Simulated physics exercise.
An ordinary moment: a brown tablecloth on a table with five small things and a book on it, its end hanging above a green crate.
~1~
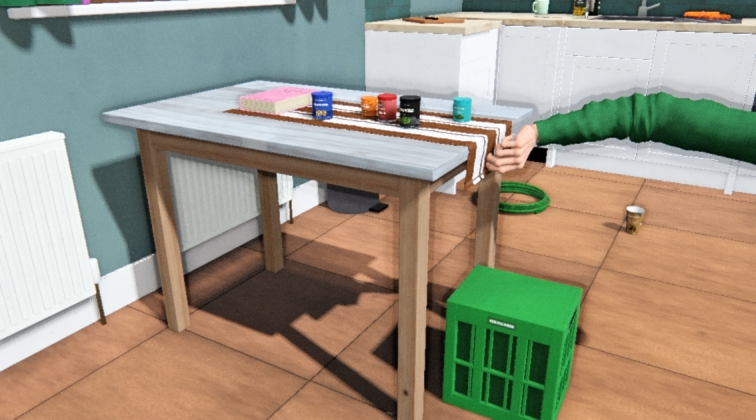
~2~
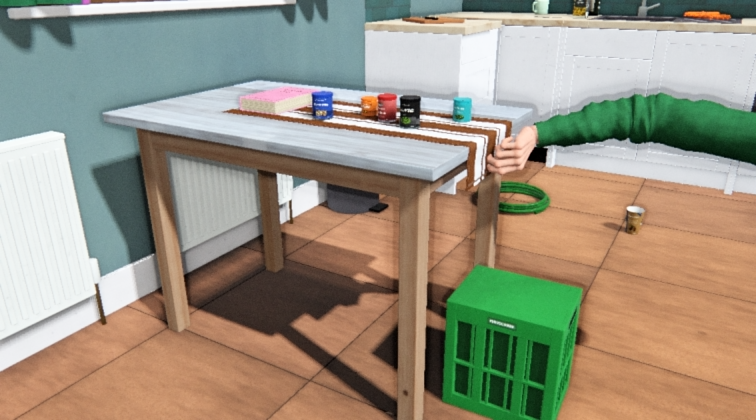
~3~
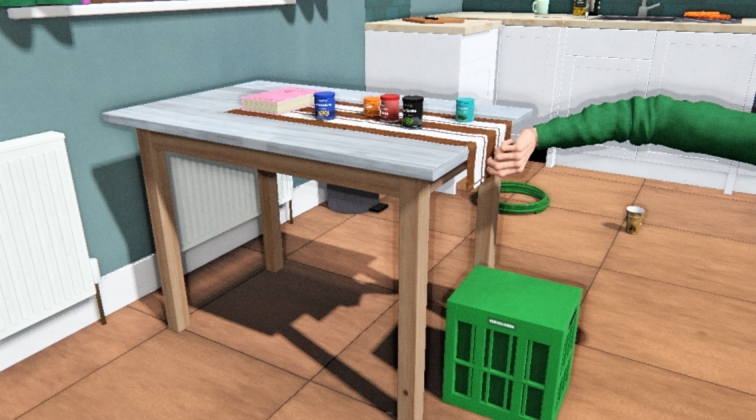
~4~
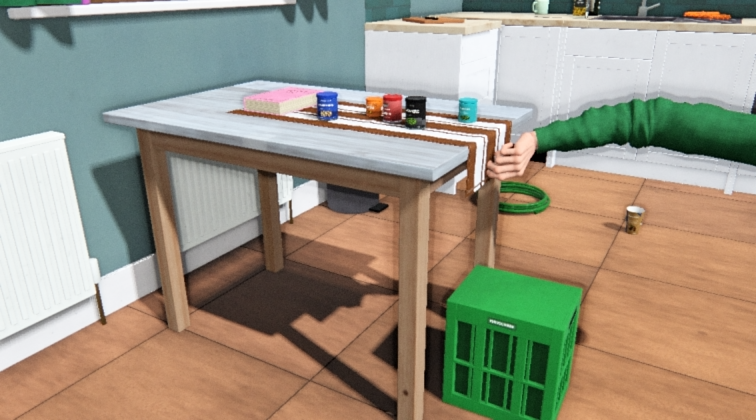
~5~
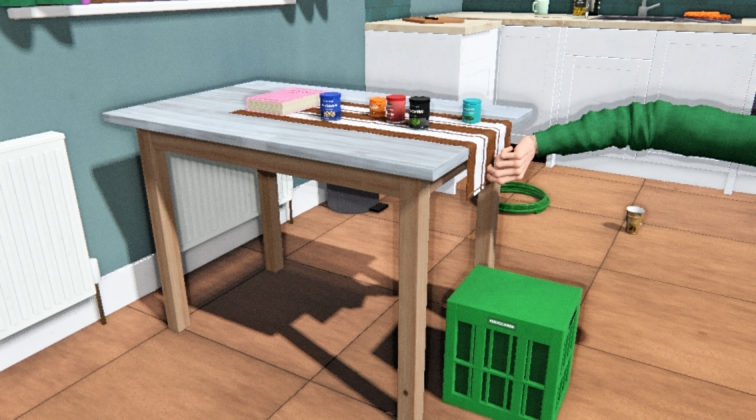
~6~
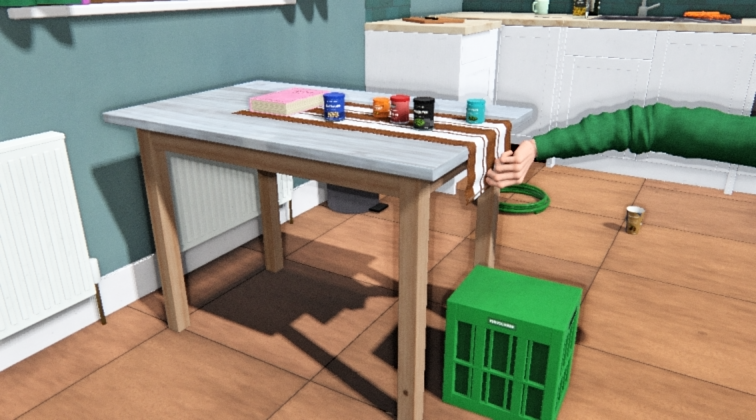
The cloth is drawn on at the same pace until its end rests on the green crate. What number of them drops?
The answer is three.
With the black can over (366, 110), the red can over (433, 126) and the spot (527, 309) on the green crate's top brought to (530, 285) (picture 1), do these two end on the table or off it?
The black can keeps its place on top, the red can comes down.
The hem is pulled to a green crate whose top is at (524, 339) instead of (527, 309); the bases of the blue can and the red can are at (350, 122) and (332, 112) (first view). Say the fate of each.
The blue can is carried off; the red can remains up.
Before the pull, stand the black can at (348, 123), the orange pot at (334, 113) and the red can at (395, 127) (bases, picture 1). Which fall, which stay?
The black can stays on; the orange pot keeps its place on top; the red can comes down.
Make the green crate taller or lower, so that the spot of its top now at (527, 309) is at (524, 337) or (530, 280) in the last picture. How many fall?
Then 4 and 2.
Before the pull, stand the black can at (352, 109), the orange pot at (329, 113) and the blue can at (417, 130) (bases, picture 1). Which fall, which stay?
The black can does not fall, the orange pot does not fall, the blue can goes over.
A little later, hem near (487, 234); turquoise pot gone.
Next, hem on the crate; turquoise pot, black can and red can gone.
When it is over, hem on the crate; turquoise pot, black can and red can gone. Over the edge go three.
